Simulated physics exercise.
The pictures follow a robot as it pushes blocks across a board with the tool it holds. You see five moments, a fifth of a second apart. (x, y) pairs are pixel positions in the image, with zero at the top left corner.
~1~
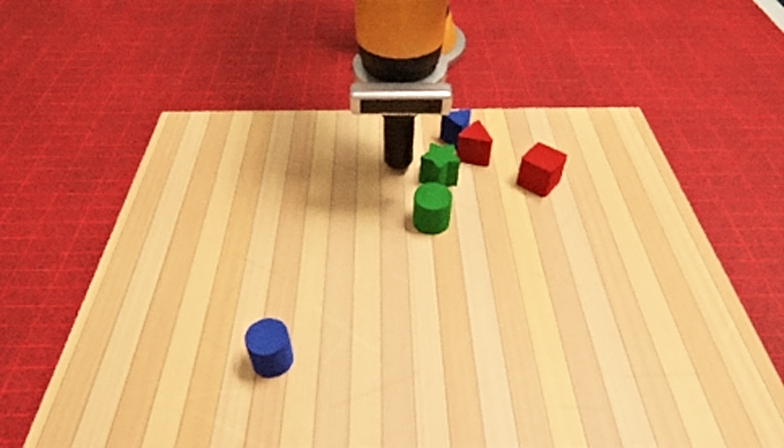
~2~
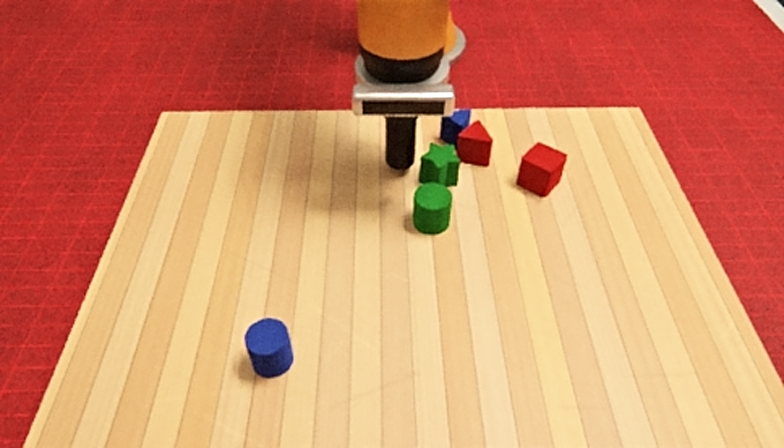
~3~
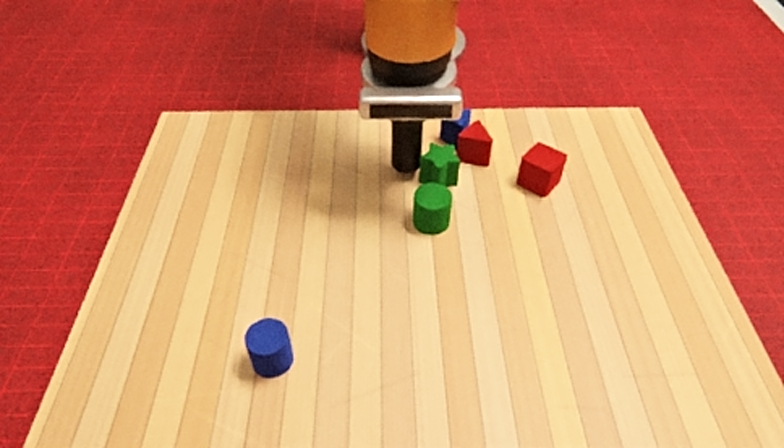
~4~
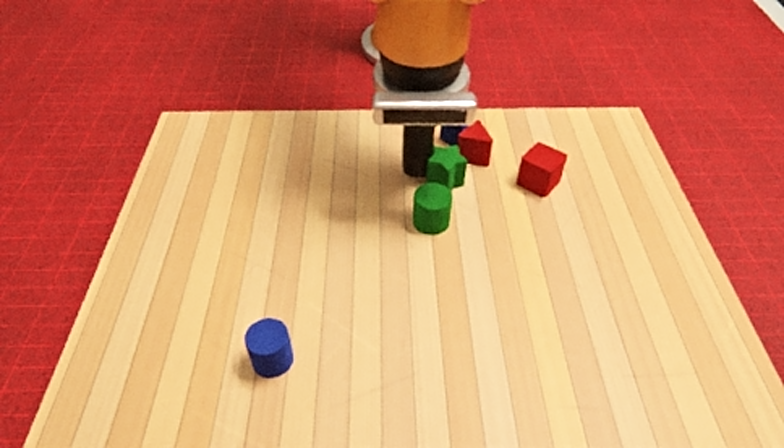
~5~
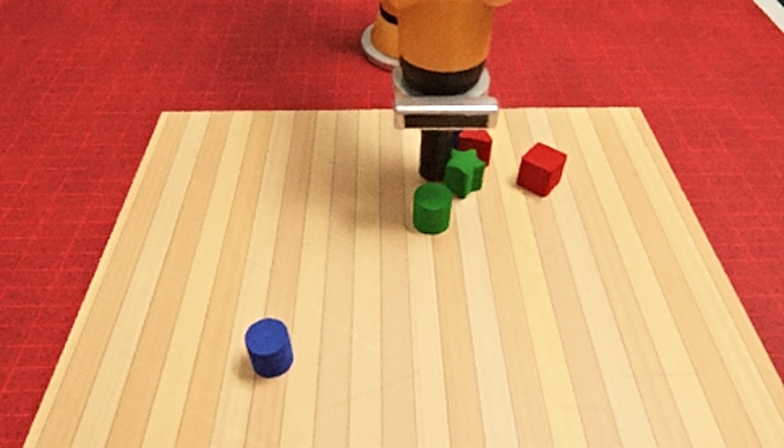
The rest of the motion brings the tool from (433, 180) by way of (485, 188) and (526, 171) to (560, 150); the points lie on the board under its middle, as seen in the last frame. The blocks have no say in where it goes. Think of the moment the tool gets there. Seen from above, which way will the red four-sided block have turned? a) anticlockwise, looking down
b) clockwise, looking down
It's a.
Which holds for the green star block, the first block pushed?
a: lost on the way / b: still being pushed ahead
I choose a.
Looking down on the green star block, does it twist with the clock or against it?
It swings round clockwise.
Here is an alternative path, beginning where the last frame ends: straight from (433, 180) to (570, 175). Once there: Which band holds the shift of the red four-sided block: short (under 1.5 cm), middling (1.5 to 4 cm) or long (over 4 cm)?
Movement: Over 4 cm.
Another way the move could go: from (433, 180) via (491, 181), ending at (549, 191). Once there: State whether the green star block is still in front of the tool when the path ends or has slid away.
I believe the green star block keeps its place ahead of the tool.
The first path, step by step. One third of the way, tool (486, 179); green star block (519, 168); red four-sided block (553, 156).
Two thirds of the way, tool (528, 162); green star block (547, 164), turned 50° clockwise; red four-sided block (586, 155), turned 25° anticlockwise.
At the end, tool (562, 142); green star block (548, 164), turned 50° clockwise; red triangular block not moved; red four-sided block (586, 155), turned 25° anticlockwise.
